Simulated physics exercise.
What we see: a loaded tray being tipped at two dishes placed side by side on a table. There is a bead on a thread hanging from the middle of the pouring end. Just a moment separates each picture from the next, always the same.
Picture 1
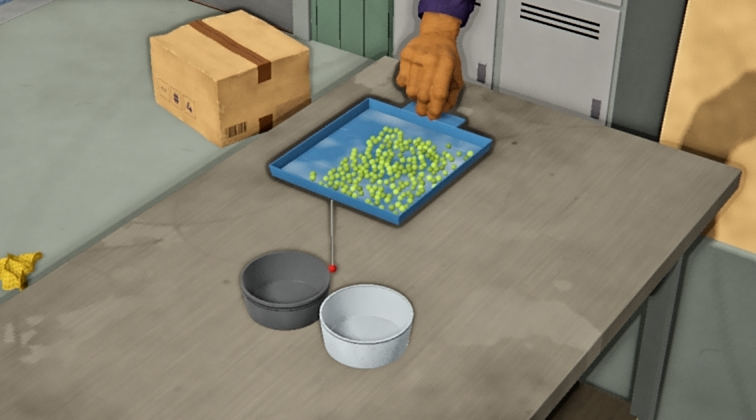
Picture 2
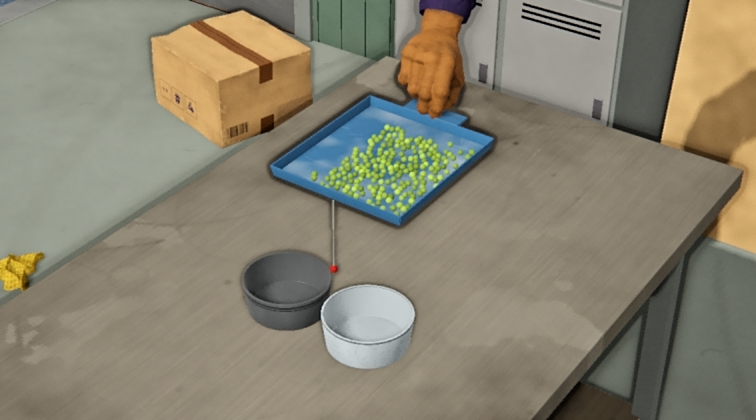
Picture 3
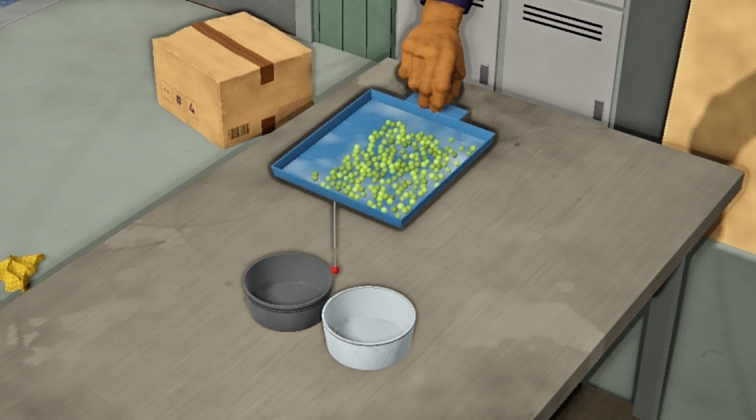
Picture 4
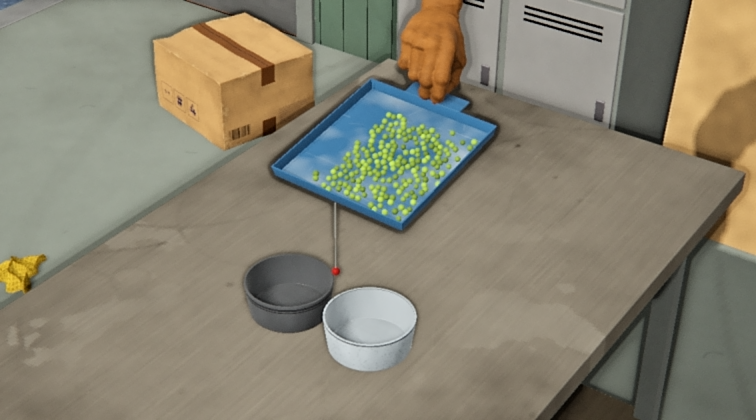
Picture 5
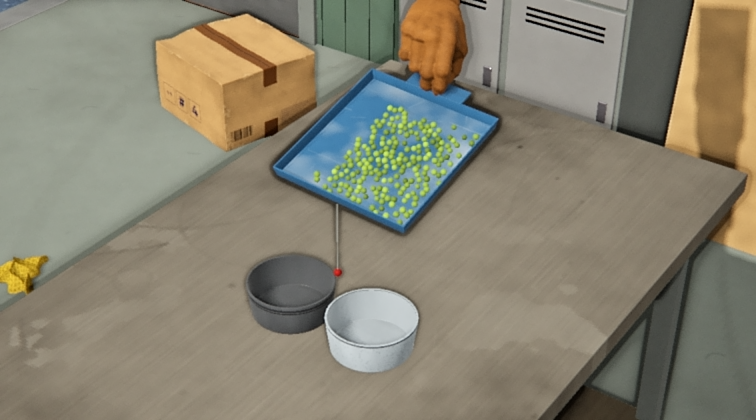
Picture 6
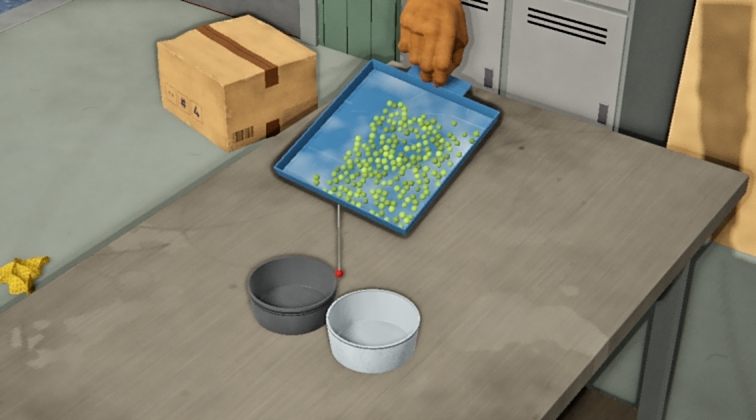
A blue tray of green peas, held at its far edge by a gloved hand, tilted gradually toward its near right corner above two bowls, one dark and one white, and the peas began shifting.
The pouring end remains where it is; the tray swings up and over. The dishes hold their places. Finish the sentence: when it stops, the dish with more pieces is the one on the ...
Right.
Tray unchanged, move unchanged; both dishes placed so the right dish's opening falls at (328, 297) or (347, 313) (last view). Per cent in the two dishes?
You'd get 30 per cent first and 70 per cent second.
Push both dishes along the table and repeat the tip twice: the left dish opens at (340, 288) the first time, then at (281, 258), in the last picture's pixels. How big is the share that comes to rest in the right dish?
I'd expect some 60 percent, and then some 50 percent.
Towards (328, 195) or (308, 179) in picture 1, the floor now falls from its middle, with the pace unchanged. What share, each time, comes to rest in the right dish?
Near 20 % and, after that, 0 %.
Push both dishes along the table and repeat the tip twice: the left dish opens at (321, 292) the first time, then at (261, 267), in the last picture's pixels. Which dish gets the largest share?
First try: The rightmost dish; second try: The rightmost dish.
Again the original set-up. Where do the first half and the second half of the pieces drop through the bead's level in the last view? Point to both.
About (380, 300) to begin with, then about (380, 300).
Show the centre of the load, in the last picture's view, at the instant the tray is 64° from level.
In the last view the centre sits at roughly (379, 205).
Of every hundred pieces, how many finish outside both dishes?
0 %.
Soon, tray tipped steeply; nearly all on the tray; a stray few in the right dish; a small part in the air.
A while on, tray tipped past a quarter turn; about a quarter on the tray; about two thirds in the right dish; a stray few in the left dish; a stray few outside both; about a quarter in the air.
Towards the end, tray tipped past a quarter turn; nearly all in the right dish; a stray few in the left dish; a stray few outside both.
Finally, tray tipped past a quarter turn; nearly all in the right dish; a stray few in the left dish; a stray few outside both.
